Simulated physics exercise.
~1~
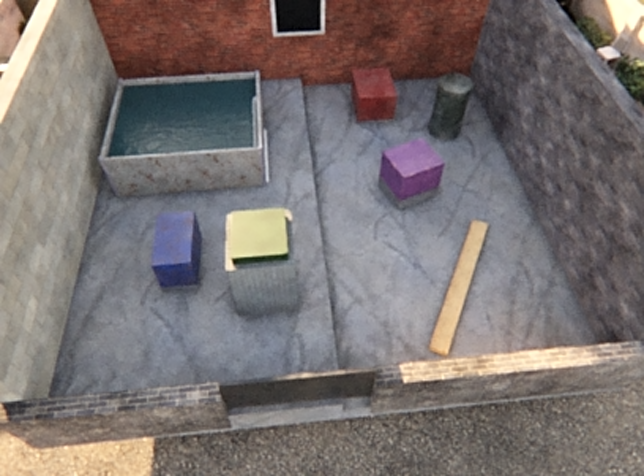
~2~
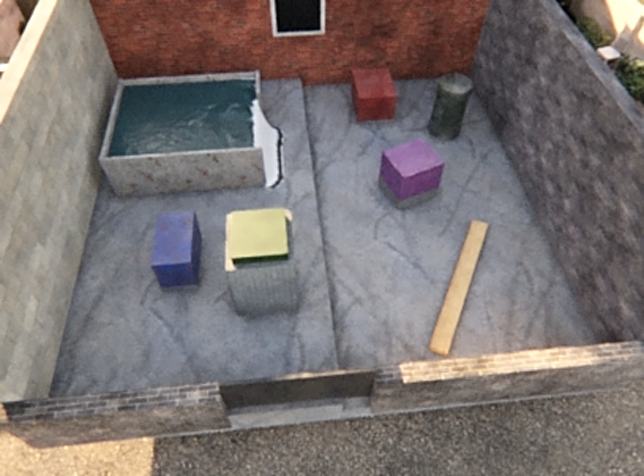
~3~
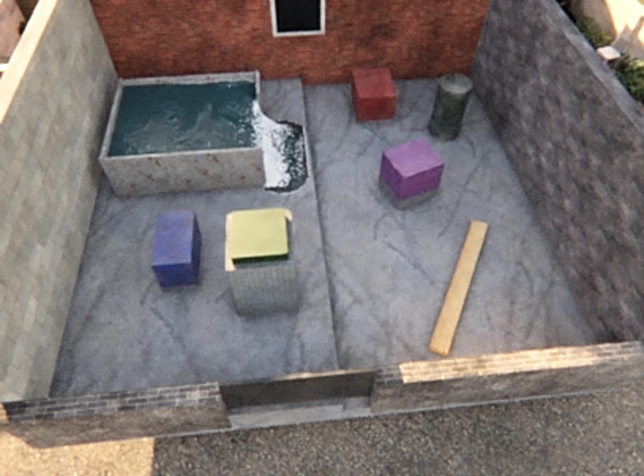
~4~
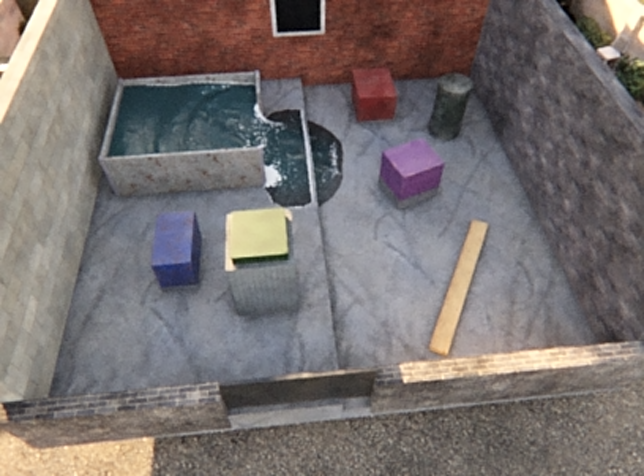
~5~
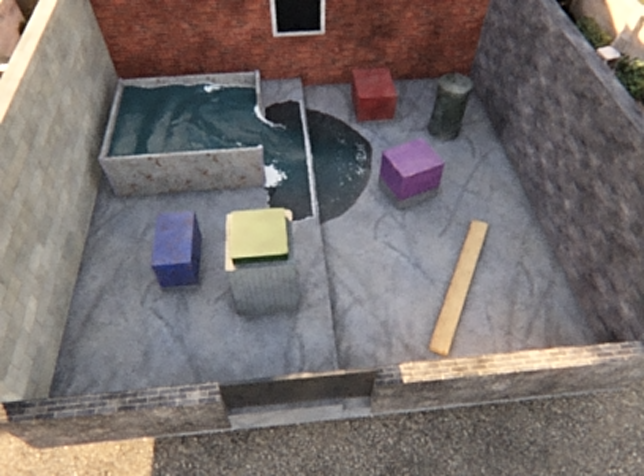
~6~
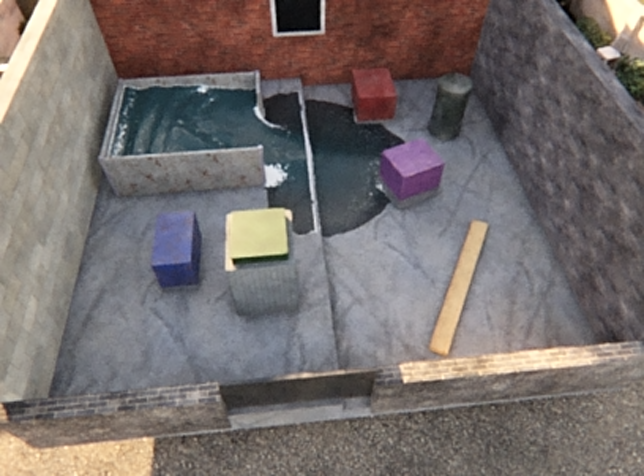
In a walled stone courtyard, water burst from the right side of a raised tank, poured over a low step, and spread in a dark pool toward the purple block while the colored blocks stayed still.
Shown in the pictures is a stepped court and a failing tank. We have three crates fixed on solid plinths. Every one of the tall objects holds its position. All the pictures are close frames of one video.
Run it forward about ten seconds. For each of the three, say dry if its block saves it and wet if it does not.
As I see it, the red crate will have water on it; the blue crate will have no water on it; the purple crate will have water on it.
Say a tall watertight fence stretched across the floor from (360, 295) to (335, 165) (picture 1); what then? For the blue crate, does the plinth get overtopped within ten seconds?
The way I see it, the blue crate is never reached.
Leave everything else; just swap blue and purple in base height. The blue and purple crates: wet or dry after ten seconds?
Blue stays out of it; purple gets flooded.
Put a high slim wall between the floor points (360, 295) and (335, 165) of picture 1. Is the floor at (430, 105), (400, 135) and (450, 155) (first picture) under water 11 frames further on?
Outcome by spot, in order - watered, watered, watered.
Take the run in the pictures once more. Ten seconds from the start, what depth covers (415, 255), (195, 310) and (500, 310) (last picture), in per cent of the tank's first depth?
The depth comes out near 10, 0 and 18 per cent.
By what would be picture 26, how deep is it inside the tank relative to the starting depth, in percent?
Estimate: Some 36 %.
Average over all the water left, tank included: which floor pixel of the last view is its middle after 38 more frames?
Close to (372, 185).
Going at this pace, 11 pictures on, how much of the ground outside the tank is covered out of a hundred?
Share estimate: About 45 per cent.
A moment on, water covers 30 % of the floor; the red crate water round its plinth, the blue crate not reached, the purple crate water round its plinth.
Next, water covers 45 % of the floor; the red crate water round its plinth, the blue crate not reached, the purple crate water round its plinth.
Then, water covers 55 % of the floor; the red crate water round its plinth, the blue crate not reached, the purple crate water round its plinth.
Later, water covers 60 % of the floor; the red crate water round its plinth, the blue crate not reached, the purple crate water round its plinth.
In the end, water covers 60 % of the floor; the red crate was topped, the blue crate stayed above the water, the purple crate was topped.
